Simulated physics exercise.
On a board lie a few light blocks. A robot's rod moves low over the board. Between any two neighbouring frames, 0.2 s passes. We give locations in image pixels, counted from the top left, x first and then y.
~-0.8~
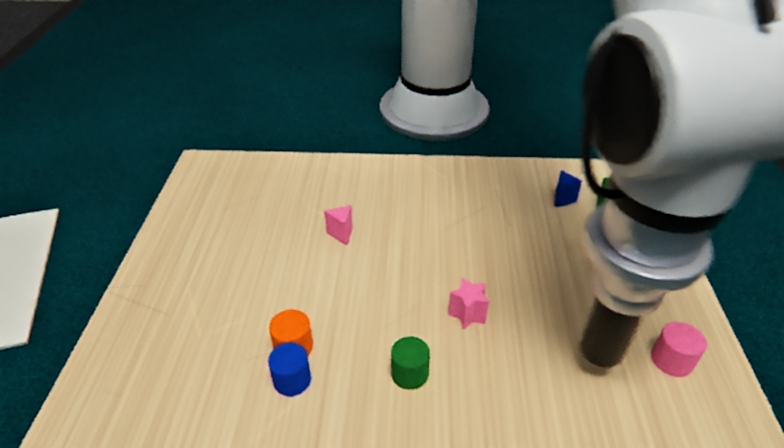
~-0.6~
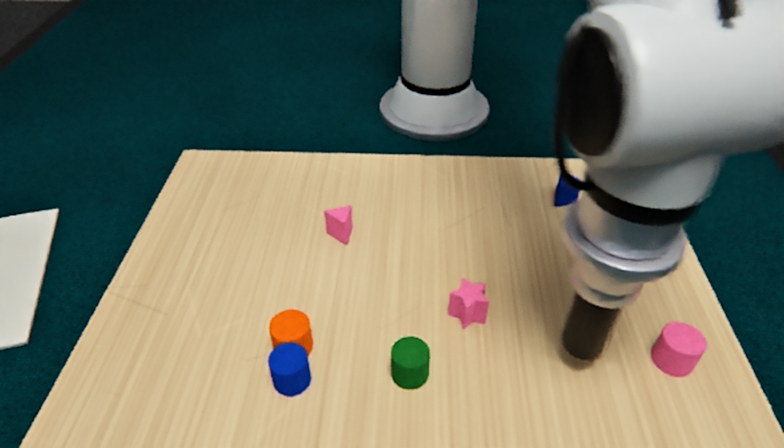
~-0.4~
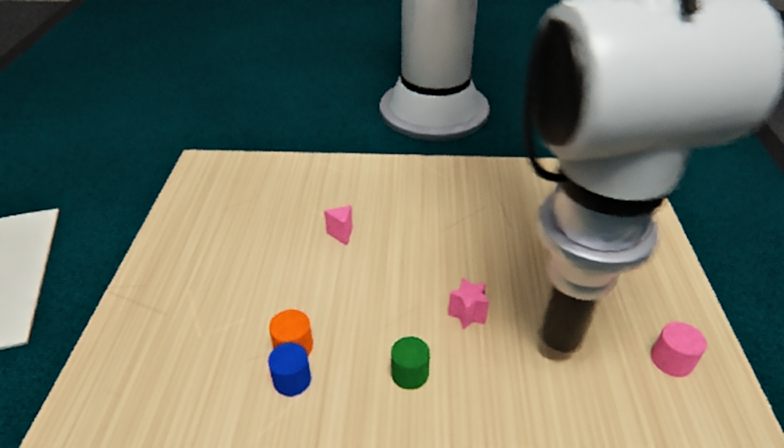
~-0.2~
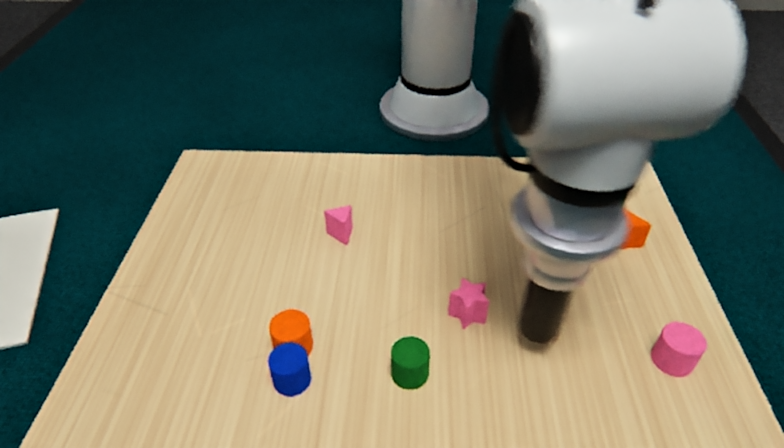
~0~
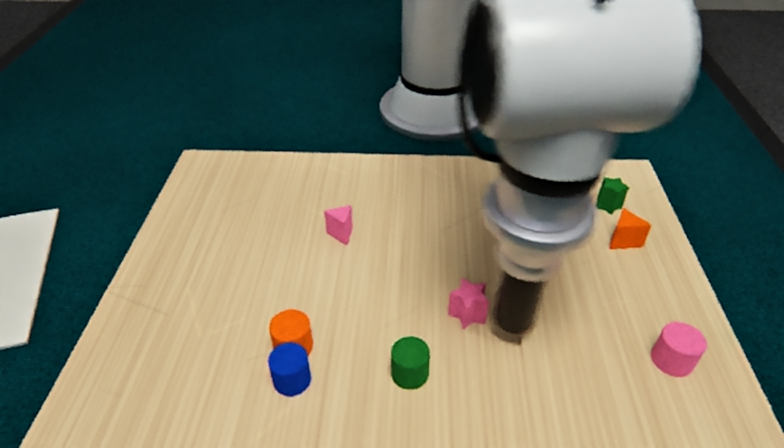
The footage shows a robot arm moving its dark rod leftward low over a wooden board, from beside a pink cylinder to close beside a pink star, uncovering orange and green blocks behind it while the visible blocks stay still.
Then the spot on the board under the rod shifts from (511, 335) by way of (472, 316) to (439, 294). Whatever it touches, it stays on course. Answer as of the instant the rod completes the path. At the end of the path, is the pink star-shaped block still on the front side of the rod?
Yes, that is how it ends up.
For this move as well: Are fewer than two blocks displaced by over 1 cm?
Yes, it checks out.
Halfway along, rod at (474, 299); pink star-shaped block at (440, 277).
At the end, rod at (440, 278); green round block in place; pink star-shaped block at (406, 259), turned 15° anticlockwise.
